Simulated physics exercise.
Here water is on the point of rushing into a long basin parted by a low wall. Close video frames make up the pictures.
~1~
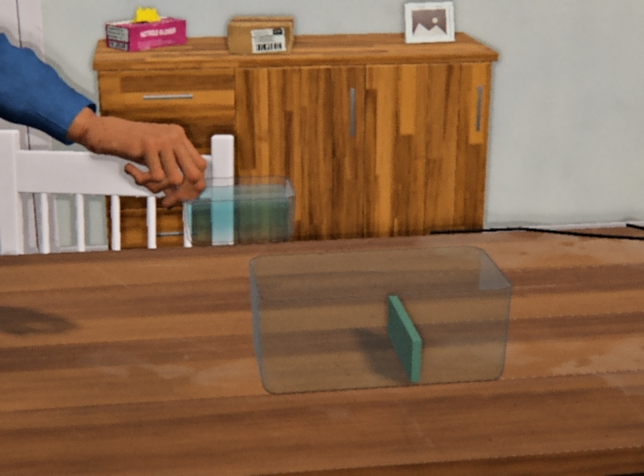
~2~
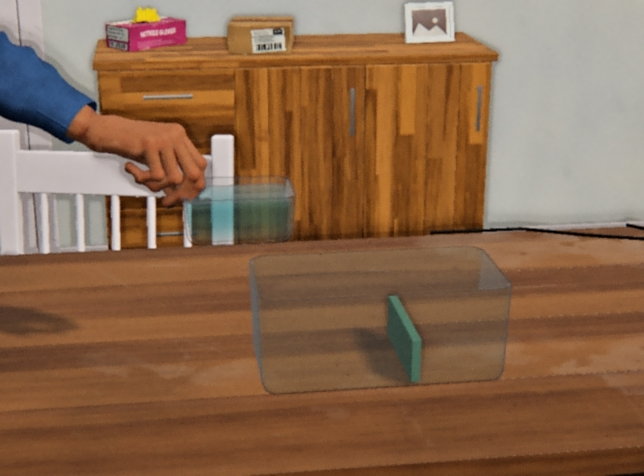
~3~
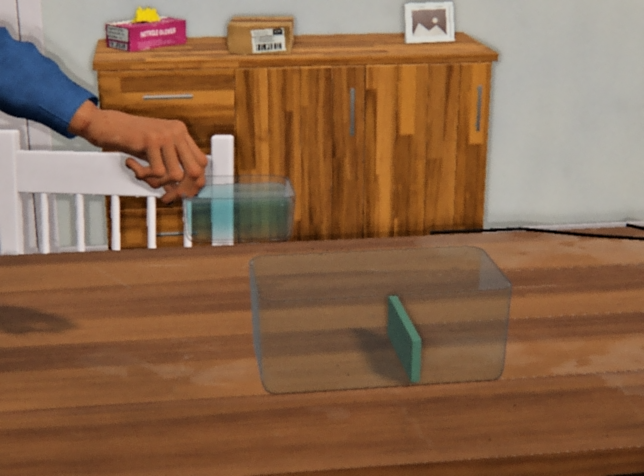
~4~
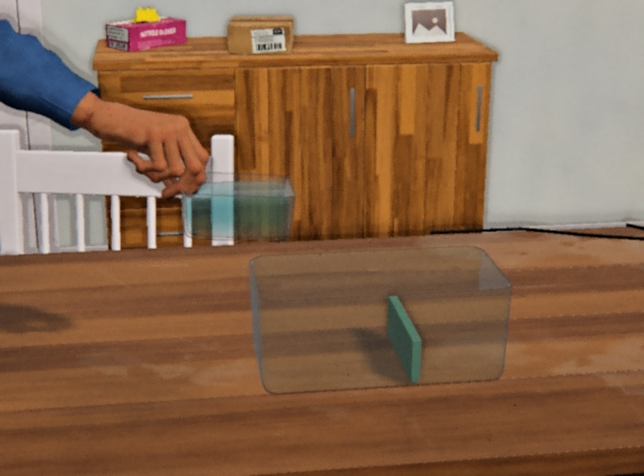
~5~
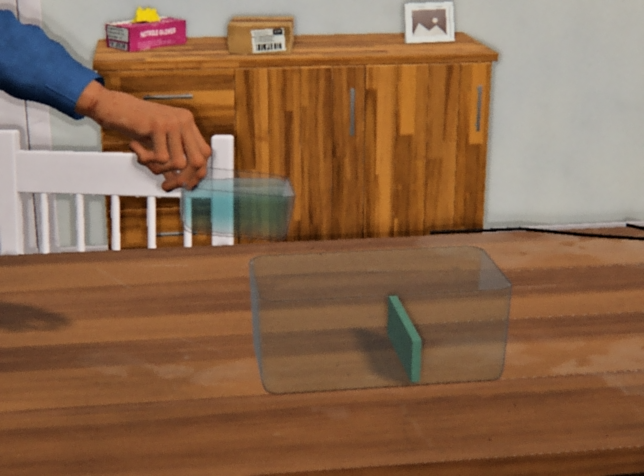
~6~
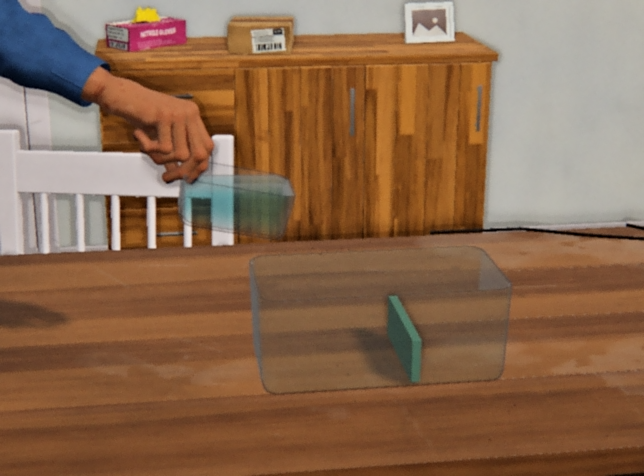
The clip shows a hand above a small clear container of bluish water, behind a long transparent basin with a low green wall on a wooden table. The hand shifts slightly right as the container gradually tilts a little.
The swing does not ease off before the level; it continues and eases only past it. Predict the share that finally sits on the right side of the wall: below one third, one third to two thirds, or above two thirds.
Smaller than a third.
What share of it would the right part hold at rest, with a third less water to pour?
Some 5 parts in a hundred, give or take.
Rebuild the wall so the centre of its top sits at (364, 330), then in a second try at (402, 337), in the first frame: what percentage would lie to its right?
The first position gives around 65 percent, the second around 15 percent.
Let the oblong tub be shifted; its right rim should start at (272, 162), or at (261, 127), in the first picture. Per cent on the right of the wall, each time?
It would come to near 0 per cent, and then near 5 per cent.
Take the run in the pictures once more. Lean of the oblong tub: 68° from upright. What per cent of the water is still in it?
Close to 35 per cent.
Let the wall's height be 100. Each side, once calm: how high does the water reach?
The left reads 30 in a hundred and the right 0 in a hundred.
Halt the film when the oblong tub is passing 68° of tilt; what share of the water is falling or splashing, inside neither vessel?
About 45 per cent.
A moment on, the oblong tub is tipped part way and 36 per cent is still to pour, 21 is left of the wall and 0 right of it.
Next, the oblong tub is tipped right over and 4 per cent is still to pour, 86 is left of the wall and 1 right of it.
Then the oblong tub is tipped right over and 0 per cent is still to pour, 97 is left of the wall and 2 right of it.
Later the oblong tub is tipped right over and 0 per cent is still to pour, 97 is left of the wall and 2 right of it.
At rest 97 per cent lies left of the wall, 2 right of it and 1 outside.
